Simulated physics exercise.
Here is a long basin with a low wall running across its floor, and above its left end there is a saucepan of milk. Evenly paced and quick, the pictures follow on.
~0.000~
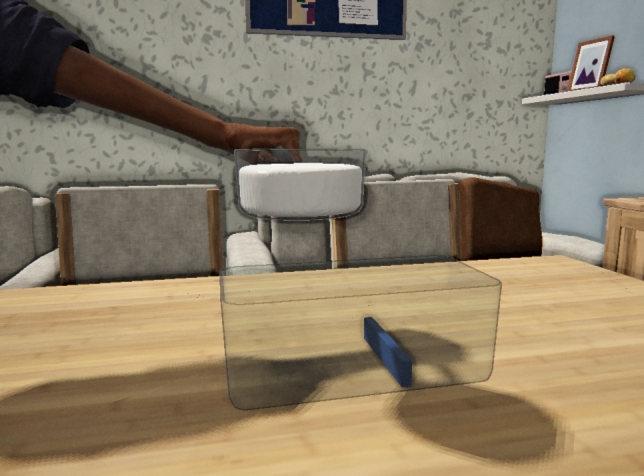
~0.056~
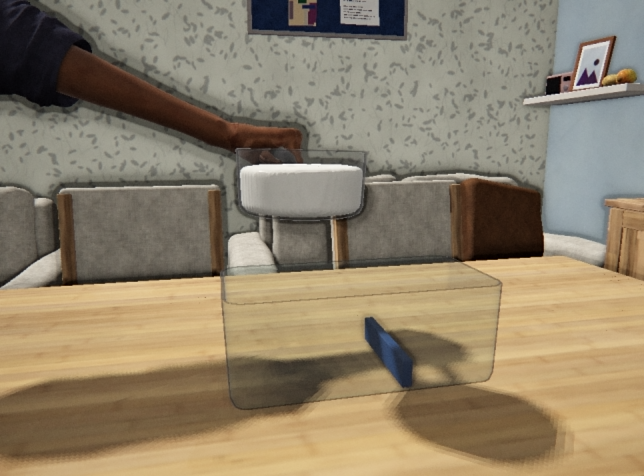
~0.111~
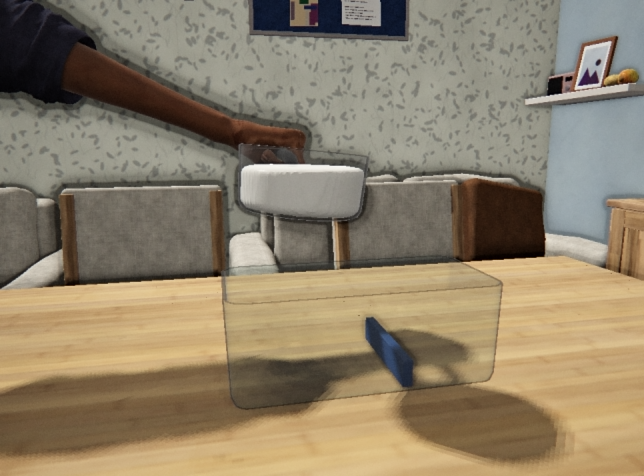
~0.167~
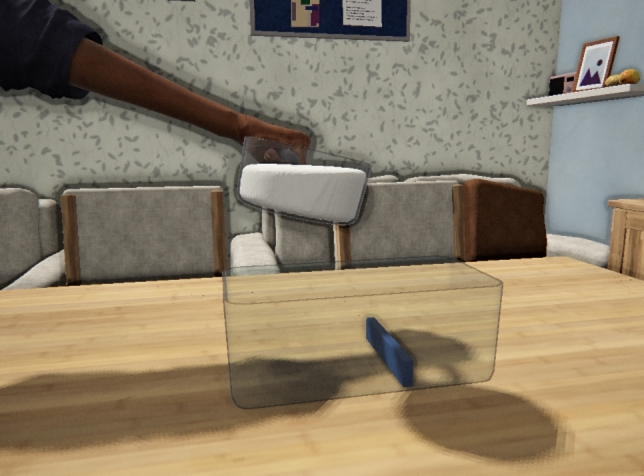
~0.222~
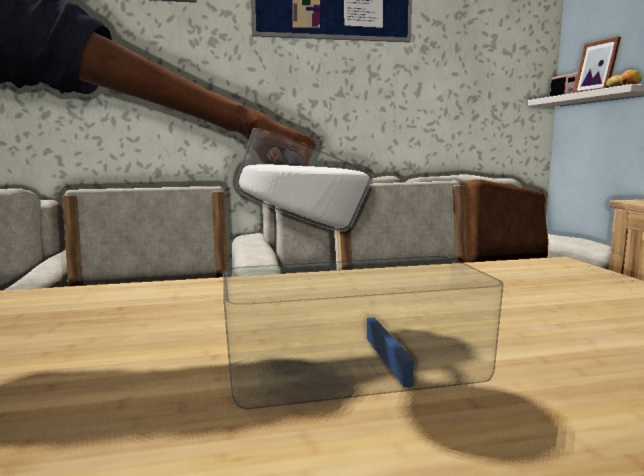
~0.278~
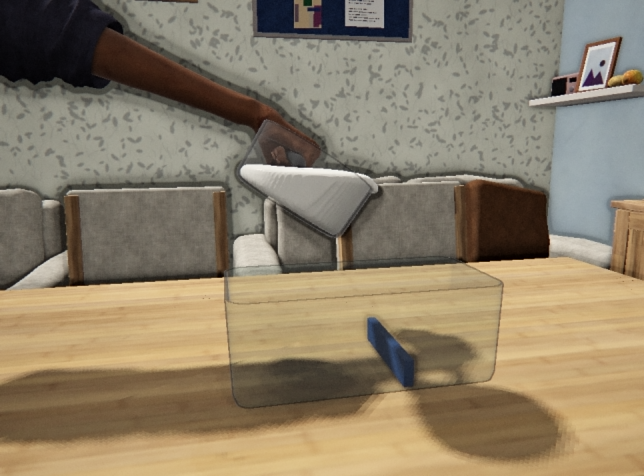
A hand held a pan of white milk above the left end of a long, clear basin with a low blue wall inside, then tilted it to the right, slowly at first and then more steeply.
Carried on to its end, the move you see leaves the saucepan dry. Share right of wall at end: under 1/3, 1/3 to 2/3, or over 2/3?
1/3 to 2/3.
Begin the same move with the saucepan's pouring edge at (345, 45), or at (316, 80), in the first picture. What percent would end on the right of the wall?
50 and 25 per cent.
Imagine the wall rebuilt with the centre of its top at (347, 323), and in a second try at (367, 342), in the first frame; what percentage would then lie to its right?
About 90 per cent on the first try, and 65 per cent on the second.
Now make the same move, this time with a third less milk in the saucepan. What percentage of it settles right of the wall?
Roughly 40 in a hundred.
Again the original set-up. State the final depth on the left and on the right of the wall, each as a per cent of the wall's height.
Left near 40; right near 70.
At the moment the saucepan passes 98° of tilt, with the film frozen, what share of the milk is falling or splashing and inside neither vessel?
It's close to 30 percent.
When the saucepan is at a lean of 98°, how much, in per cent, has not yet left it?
Around 20 in a hundred has not poured out yet.
A moment on, the saucepan is tipped on its side and 21 per cent is still to pour, 7 is left of the wall and 42 right of it.
Next, the saucepan is tipped right over and 2 per cent is still to pour, 38 is left of the wall and 54 right of it.
Then the saucepan is tipped right over and 0 per cent is still to pour, 49 is left of the wall and 49 right of it.
Later the saucepan is tipped right over and 0 per cent is still to pour, 51 is left of the wall and 48 right of it.
Finally, 51 per cent lies left of the wall, 48 right of it and 1 outside.
